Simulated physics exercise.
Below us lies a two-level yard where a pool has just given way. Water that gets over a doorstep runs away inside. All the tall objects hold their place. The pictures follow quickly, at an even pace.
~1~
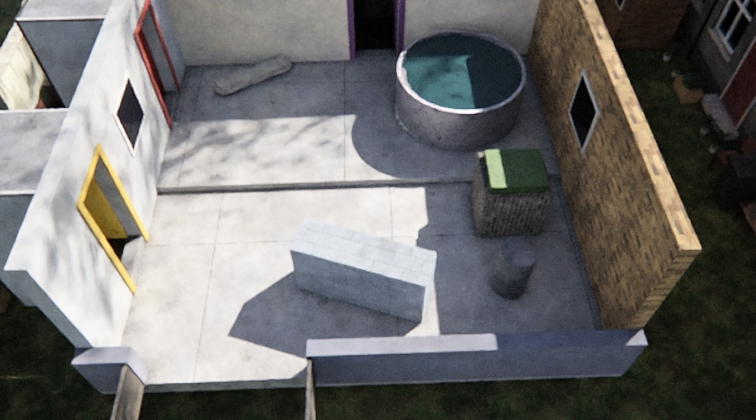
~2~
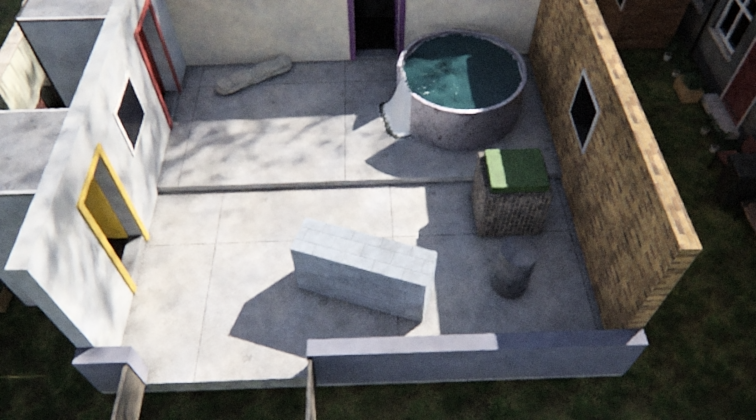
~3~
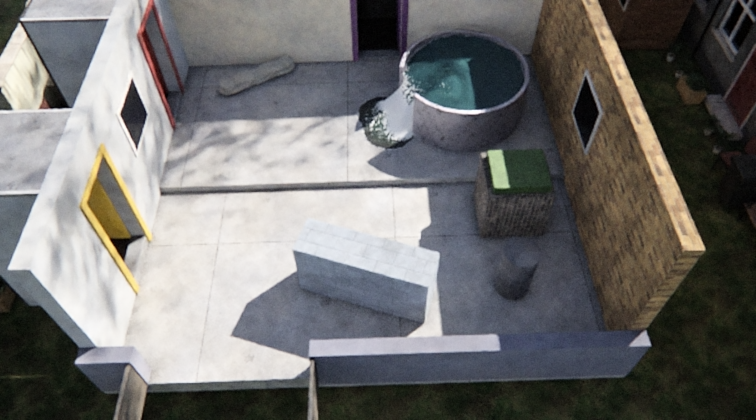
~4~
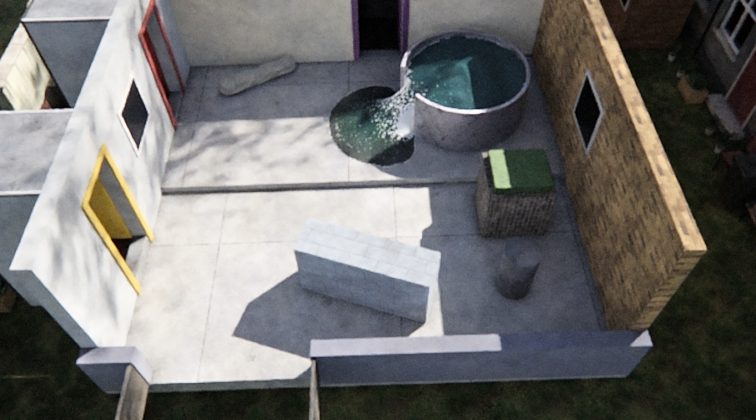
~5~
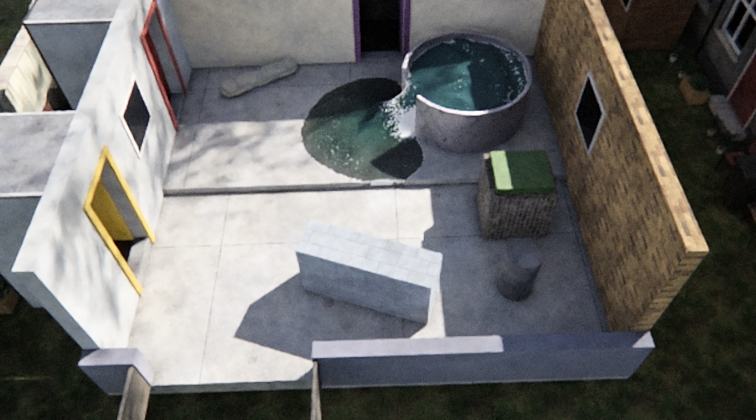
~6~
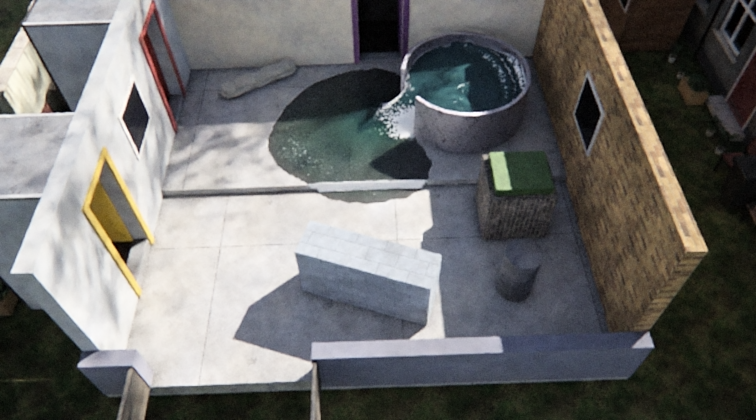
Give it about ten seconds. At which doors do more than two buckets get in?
In the end: The yellow door admits no more than that; the purple door admits no more than that; the red door lets in a lot.
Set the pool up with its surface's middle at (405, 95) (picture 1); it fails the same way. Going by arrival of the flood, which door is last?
I say the door marked purple.
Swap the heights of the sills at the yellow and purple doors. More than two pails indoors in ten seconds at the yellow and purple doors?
Then: Yellow passes that mark; purple stays under.
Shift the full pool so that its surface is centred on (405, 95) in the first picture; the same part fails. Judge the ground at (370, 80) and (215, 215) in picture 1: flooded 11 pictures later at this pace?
In that order: Dry, covered.
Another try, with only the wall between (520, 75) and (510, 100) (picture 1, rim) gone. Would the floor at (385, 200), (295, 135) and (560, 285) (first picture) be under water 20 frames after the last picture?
In that order: Flooded, free of water, flooded.
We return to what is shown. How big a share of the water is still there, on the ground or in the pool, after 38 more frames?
Close to 82 %.
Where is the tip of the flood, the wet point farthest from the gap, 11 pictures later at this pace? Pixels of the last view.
I would point to (135, 317).
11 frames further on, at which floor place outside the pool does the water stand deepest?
Close to (176, 132).
A moment on, water covers 40 % of the floor; the yellow door not reached, the purple door wet at the sill, nothing in, the red door wet at the sill, nothing in.
Next, water covers 50 % of the floor; the yellow door wet at the sill, nothing in, the purple door wet at the sill, nothing in, the red door over two buckets in.
Then, water covers 55 % of the floor; the yellow door wet at the sill, nothing in, the purple door wet at the sill, nothing in, the red door far over two buckets in.
Later, water covers 70 % of the floor; the yellow door wet at the sill, nothing in, the purple door wet at the sill, nothing in, the red door far over two buckets in.
In the end, water covers 80 % of the floor; the yellow door wet at the sill, nothing in, the purple door wet at the sill, nothing in, the red door far over two buckets in.
